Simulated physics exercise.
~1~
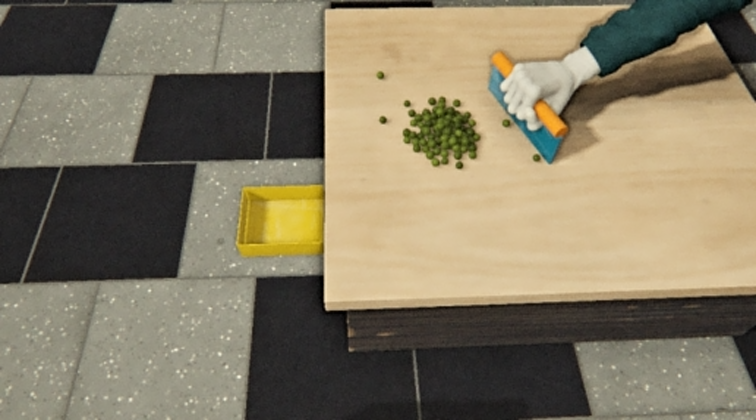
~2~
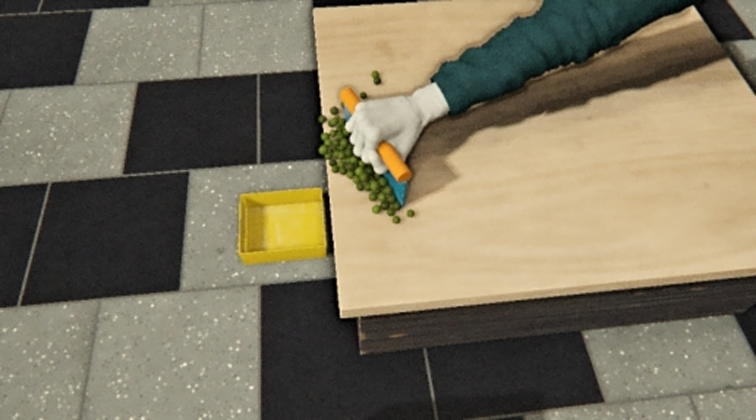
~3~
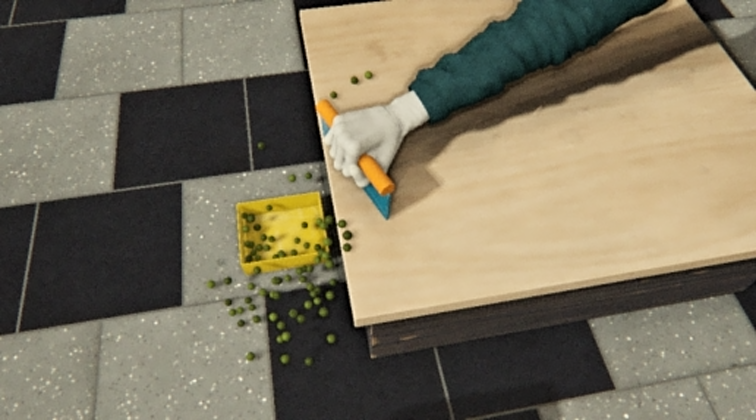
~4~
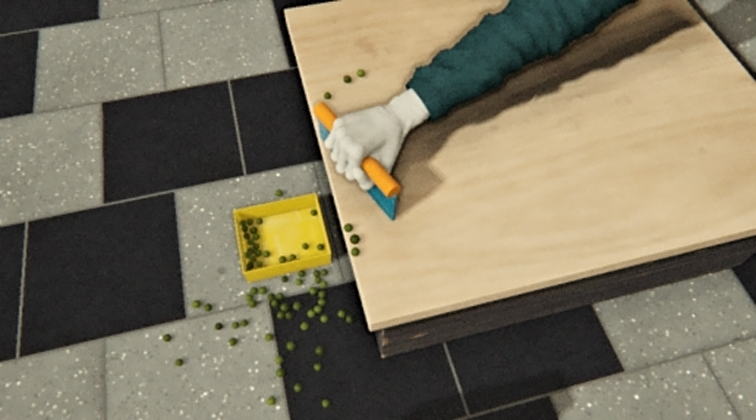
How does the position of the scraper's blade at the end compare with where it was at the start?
At the start the blade is well in from the board's left edge, to the right of the pile of olives. By the end it is farther left and slightly lower in view, resting at that left edge.
